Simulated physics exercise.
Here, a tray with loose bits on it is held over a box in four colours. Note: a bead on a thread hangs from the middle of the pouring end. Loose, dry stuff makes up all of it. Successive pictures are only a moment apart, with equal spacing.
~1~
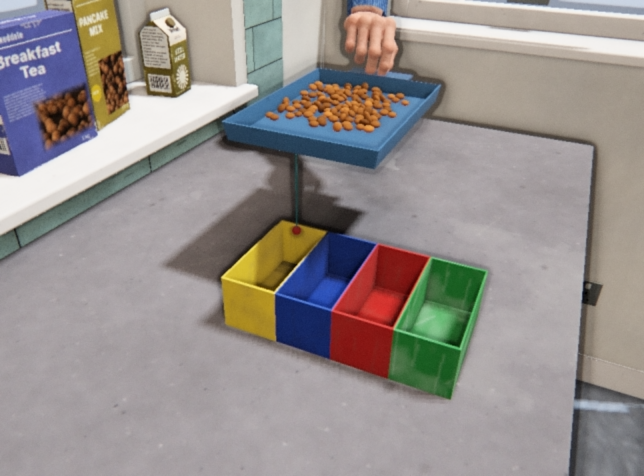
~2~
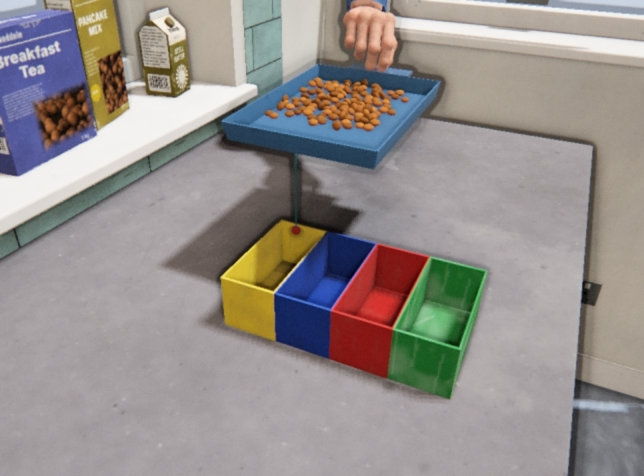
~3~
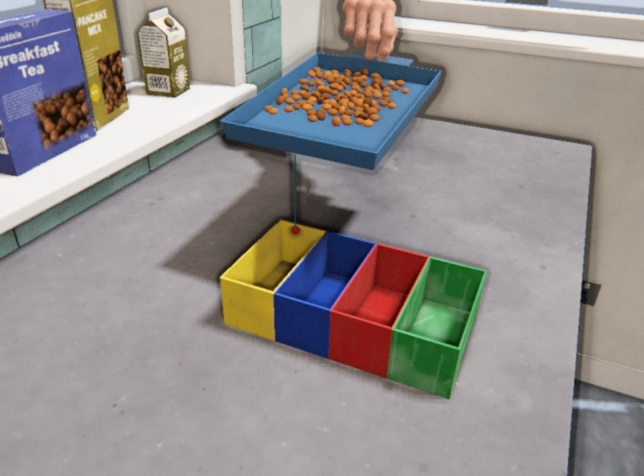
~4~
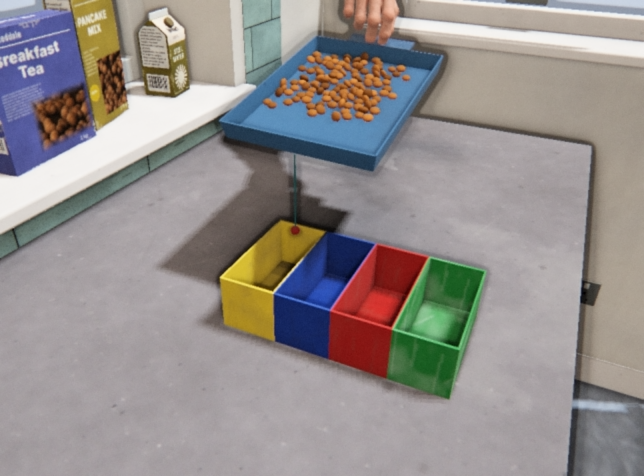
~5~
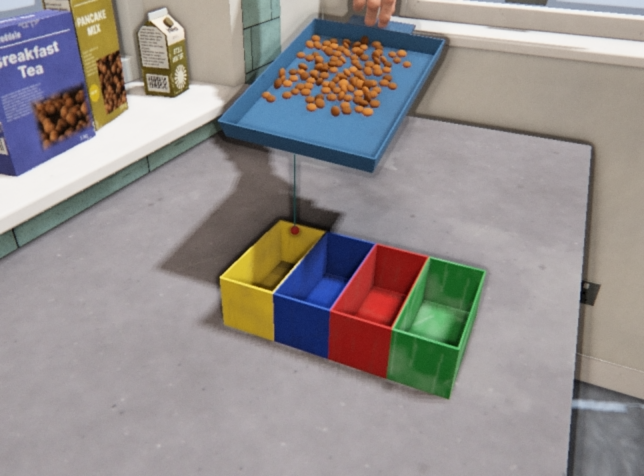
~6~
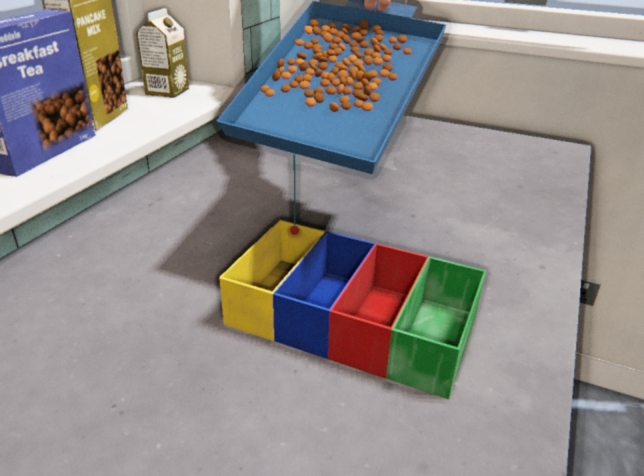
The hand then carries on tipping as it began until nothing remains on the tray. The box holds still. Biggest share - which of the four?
Blue.
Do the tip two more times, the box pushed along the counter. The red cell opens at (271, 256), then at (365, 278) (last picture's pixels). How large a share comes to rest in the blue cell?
Roughly 0 % and 50 %.
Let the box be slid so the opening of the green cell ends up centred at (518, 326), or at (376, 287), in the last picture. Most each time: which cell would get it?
In order: The cell in yellow, the cell in red.
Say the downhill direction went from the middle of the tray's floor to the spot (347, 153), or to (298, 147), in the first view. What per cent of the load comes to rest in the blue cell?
50 % then 20 %, roughly.
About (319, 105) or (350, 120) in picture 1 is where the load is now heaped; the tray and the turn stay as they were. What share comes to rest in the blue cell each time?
Try 1: 40 %; try 2: 60 %.
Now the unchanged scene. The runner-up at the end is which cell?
Ranked number two: The cell in yellow.
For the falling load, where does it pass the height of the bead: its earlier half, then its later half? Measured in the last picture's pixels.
First roughly (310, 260), then roughly (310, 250).
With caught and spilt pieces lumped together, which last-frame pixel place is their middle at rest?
Close to (313, 318) in the last view.
Just after the last frame, tray tipped steeply; the larger part on the tray; about a tenth falling or outside the box.
A moment on, tray tipped past a quarter turn; roughly a third on the tray; roughly a third in the blue cell; about a tenth in the red cell; about a tenth in the yellow cell; about a tenth falling or outside the box.
Further on, tray tipped past a quarter turn; roughly half in the blue cell; roughly a quarter in the yellow cell; about a tenth in the red cell; about a tenth falling or outside the box.
When it is over, tray tipped past a quarter turn; roughly half in the blue cell; roughly a quarter in the yellow cell; about a tenth in the red cell; not one in the green cell; about a tenth outside the box.
